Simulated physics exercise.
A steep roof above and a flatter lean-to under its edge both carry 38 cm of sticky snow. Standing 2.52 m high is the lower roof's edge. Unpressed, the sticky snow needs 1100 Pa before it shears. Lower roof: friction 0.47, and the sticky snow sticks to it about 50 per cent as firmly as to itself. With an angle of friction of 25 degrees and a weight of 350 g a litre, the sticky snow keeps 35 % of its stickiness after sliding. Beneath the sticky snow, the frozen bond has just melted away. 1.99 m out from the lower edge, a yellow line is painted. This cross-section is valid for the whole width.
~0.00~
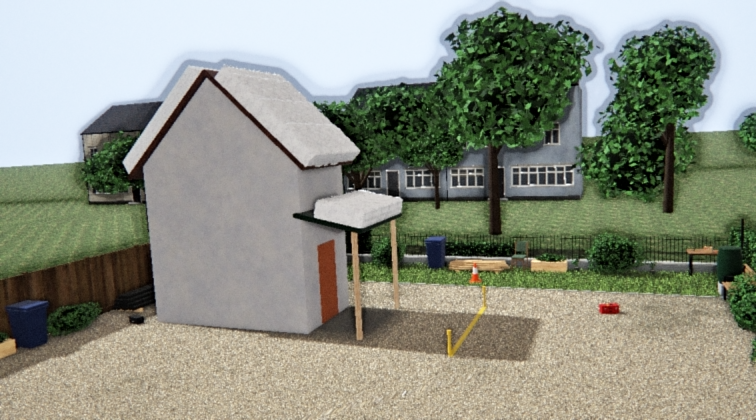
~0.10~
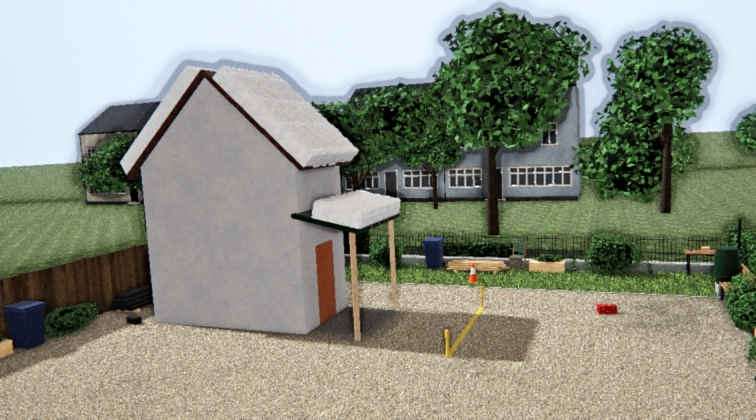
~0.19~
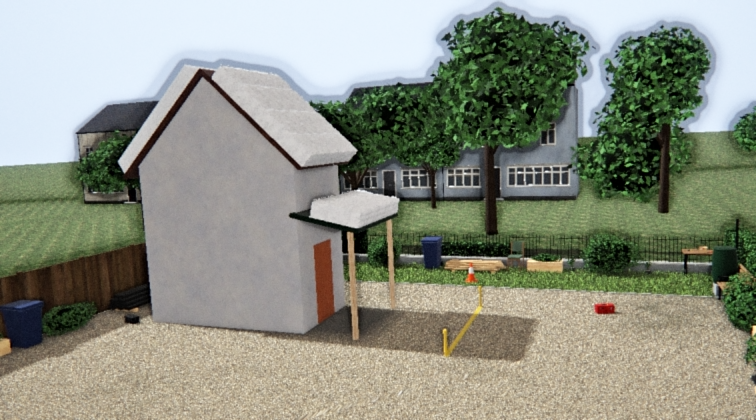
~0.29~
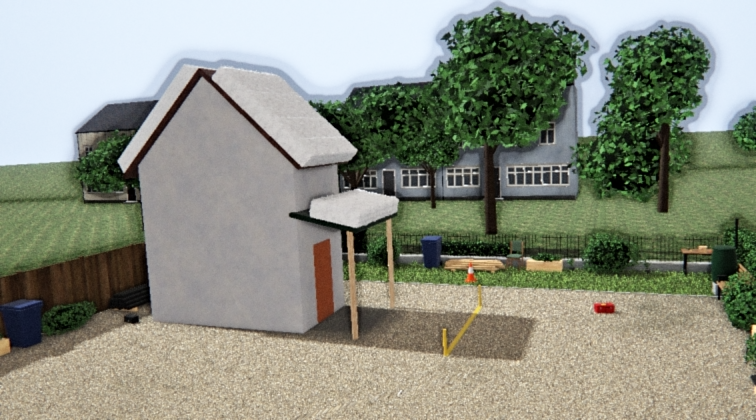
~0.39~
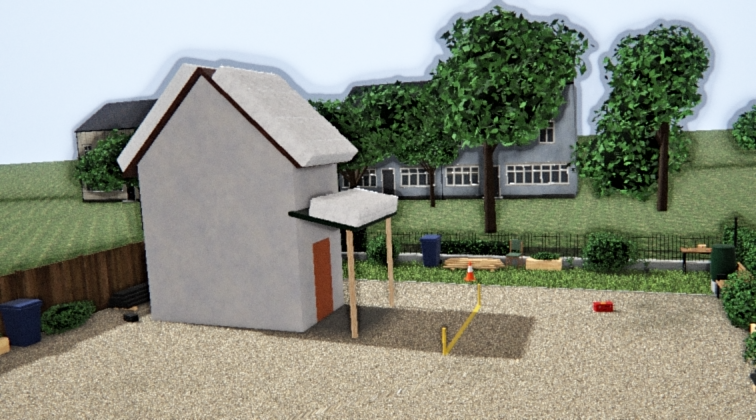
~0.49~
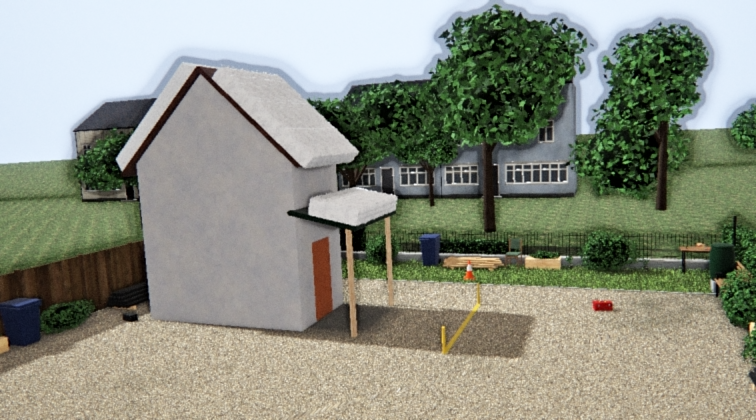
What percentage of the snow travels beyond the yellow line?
About 6 %.
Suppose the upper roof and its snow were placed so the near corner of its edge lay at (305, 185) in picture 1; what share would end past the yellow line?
0 %.
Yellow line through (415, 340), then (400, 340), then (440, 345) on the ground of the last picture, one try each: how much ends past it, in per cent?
The three tries give 25 %, 35 % and 12 % in turn.
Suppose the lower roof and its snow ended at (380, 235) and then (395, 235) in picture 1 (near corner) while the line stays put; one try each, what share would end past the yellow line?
Respectively 1 % and 1 %.
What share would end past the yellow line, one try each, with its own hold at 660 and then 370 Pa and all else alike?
Expect about 25 in a hundred, then about 35 in a hundred.
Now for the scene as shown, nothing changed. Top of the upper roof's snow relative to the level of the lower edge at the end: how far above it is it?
The snow's top stands about 0.7 m above the lower edge.
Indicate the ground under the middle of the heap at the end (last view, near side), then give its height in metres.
The heap centres around (400, 340) and rises about 0.6 m.
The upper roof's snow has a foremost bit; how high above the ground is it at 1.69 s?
I'd say around 3.0 metres.
After 1.04 s, none is below the lower edge and 0 % is past the line.
After 1.69 s, none is below the lower edge and 0 % is past the line.
After 2.35 s, 9 % is below the lower edge and 0 % is past the line.
After 3.00 s, 50 % is below the lower edge and 1 % is past the line.
After 6.00 s, at the end, 70 % is below the lower edge and 6 % is past the line.
